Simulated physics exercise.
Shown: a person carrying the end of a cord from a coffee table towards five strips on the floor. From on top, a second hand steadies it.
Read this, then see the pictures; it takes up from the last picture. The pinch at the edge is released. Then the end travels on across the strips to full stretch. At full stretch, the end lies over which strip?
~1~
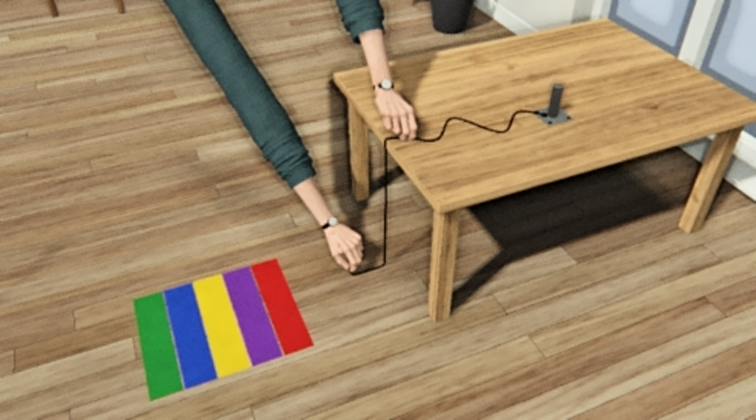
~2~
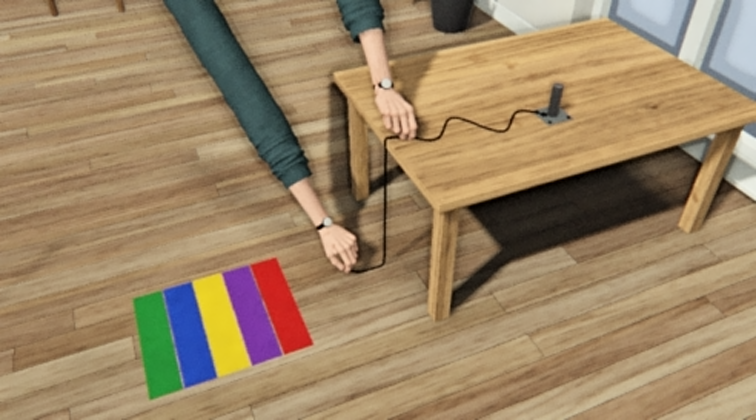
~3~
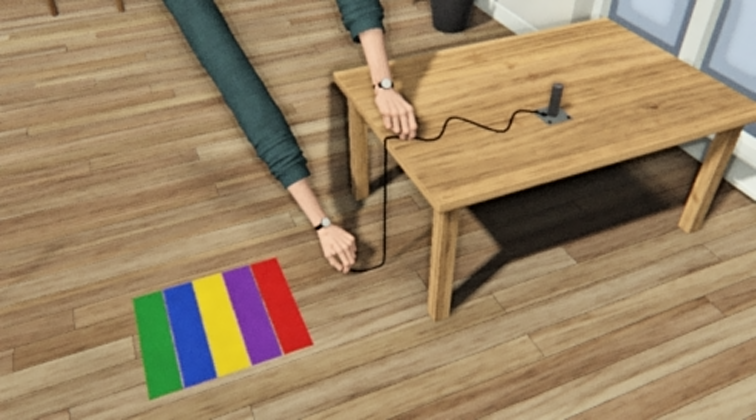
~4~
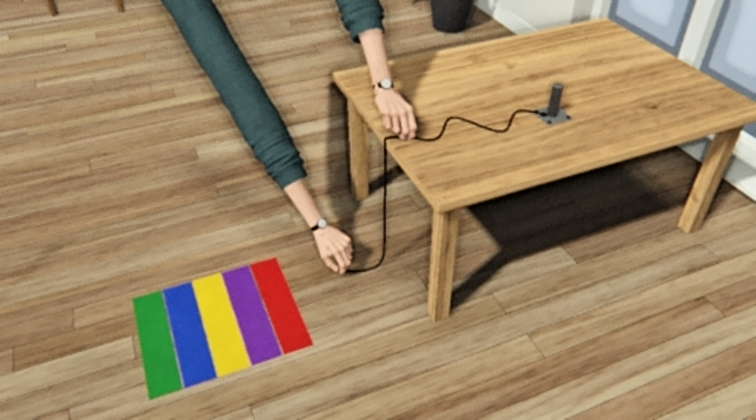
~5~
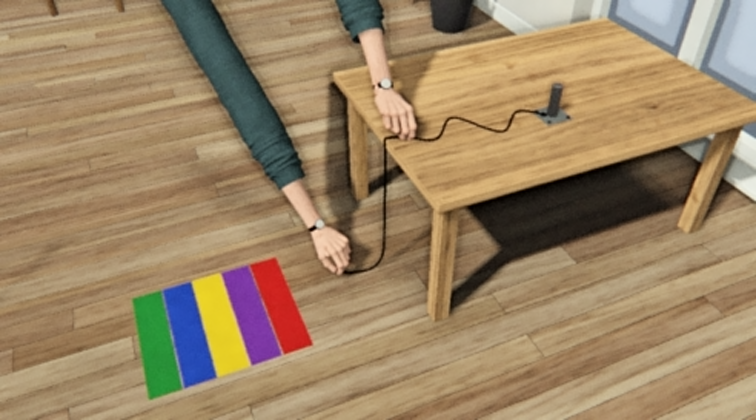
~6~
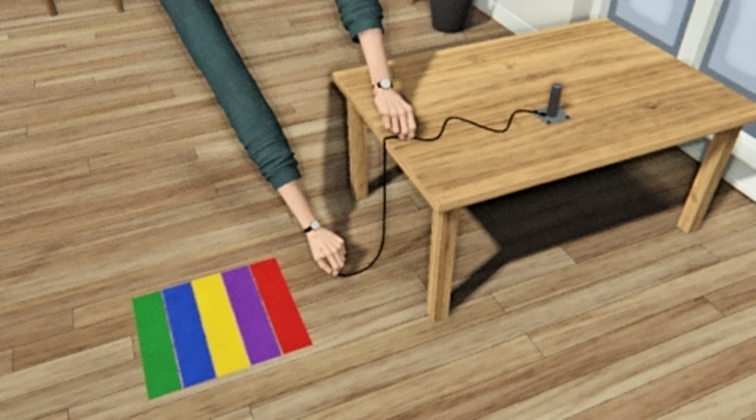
Over the blue strip.
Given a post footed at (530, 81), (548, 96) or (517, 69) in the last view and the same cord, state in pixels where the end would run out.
Close to (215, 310), (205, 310) and (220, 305) in that order.
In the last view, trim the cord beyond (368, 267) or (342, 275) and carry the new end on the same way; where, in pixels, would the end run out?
Case by case: Roughly (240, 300), then roughly (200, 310).
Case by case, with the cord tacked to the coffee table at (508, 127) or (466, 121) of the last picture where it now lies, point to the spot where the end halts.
Taking the tries in turn, you get (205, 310) and then (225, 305).
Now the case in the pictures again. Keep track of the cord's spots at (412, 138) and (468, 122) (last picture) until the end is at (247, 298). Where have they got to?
They move to (381, 170) and (442, 132) respectively.
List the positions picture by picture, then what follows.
End (350, 268); red (292, 333); purple (261, 343); yellow (229, 354); blue (197, 364); green (163, 376), in the first frame.
End (345, 269); cord through (516, 113) (477, 125) (438, 138) (386, 155) (385, 208) (385, 255), in the second frame.
End (343, 269), in the third frame.
End (339, 270); cord through (515, 113) (476, 124) (437, 138) (386, 155) (385, 208) (383, 255), in the fourth frame.
End (337, 271), in the fifth frame.
End (333, 272); cord through (515, 113) (476, 124) (437, 138) (385, 155) (385, 208) (377, 256), in the sixth frame.
Soon after, end near (247, 298); over purple.
Then, end near (206, 311); over yellow.
At full stretch, end near (182, 318); over blue. The end stops over the blue strip.
